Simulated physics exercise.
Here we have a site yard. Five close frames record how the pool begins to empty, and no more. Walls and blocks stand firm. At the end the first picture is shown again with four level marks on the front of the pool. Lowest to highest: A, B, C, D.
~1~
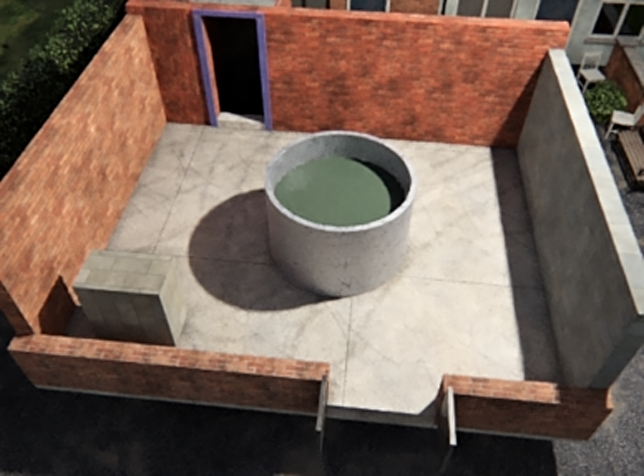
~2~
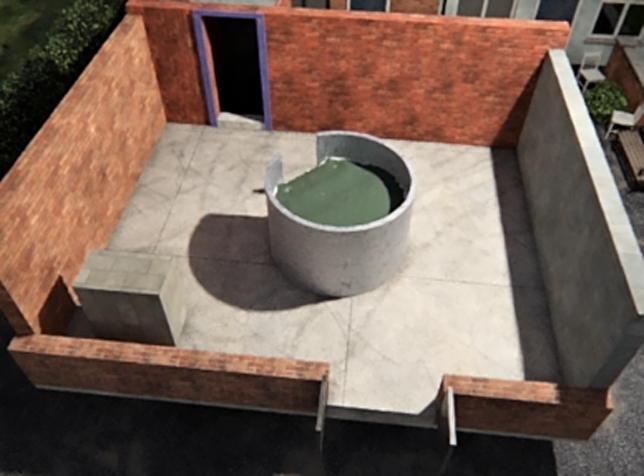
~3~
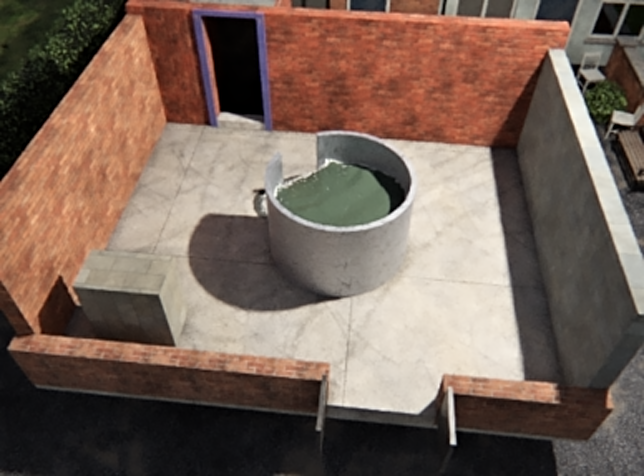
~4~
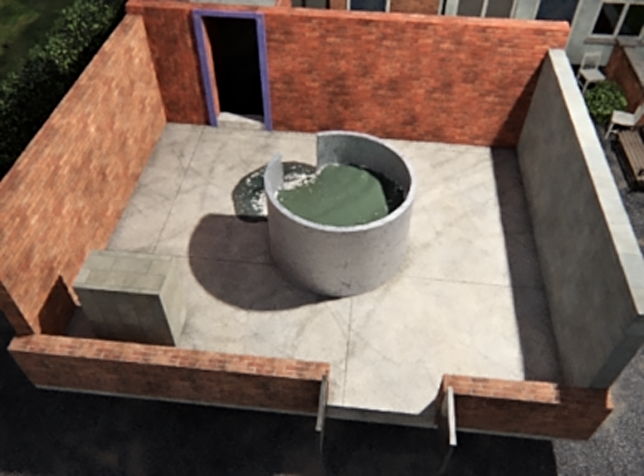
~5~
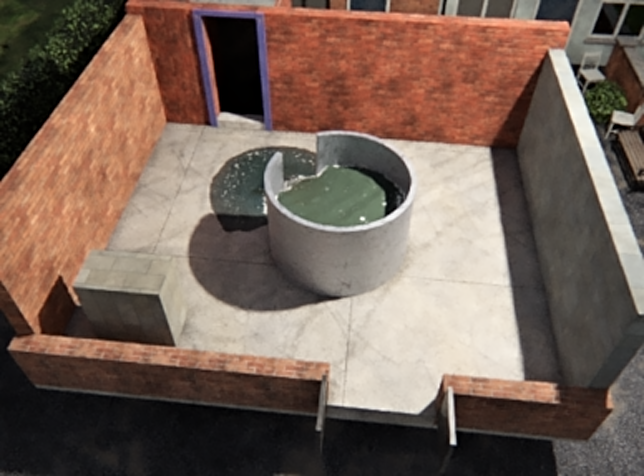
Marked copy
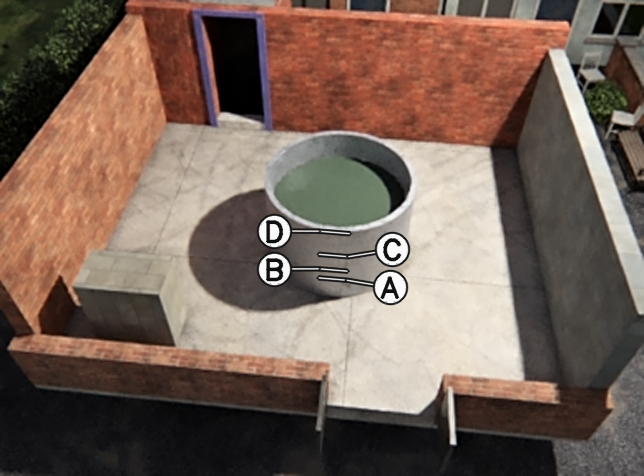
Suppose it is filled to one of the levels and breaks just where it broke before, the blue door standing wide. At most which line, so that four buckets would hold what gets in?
Take B.
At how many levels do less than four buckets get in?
Two of them.
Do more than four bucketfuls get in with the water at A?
No.
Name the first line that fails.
It is C.
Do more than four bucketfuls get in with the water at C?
Yes, that goes wrong.
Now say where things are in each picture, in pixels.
Water in the pool at rest, its middle at (340, 199); foot of the blue doorway at (242, 128); open gate at (387, 365).
Water covers 1 % of the ground, its front hidden from here.
Water covers 2 % of the ground and shows as far out as (259, 207).
Water covers 5 % of the ground and shows as far out as (260, 171).
Water covers 10 % of the ground and shows as far out as (253, 151).
On the marked copy, A at (332, 279); B at (333, 270); C at (333, 255); D at (334, 232); from the bottom up A, B, C, D.
With A, nothing gets over.
With B, a bucket or two gets in.
With C, about 13 bucketfuls get in.
With D, dozens of bucketfuls pour in.
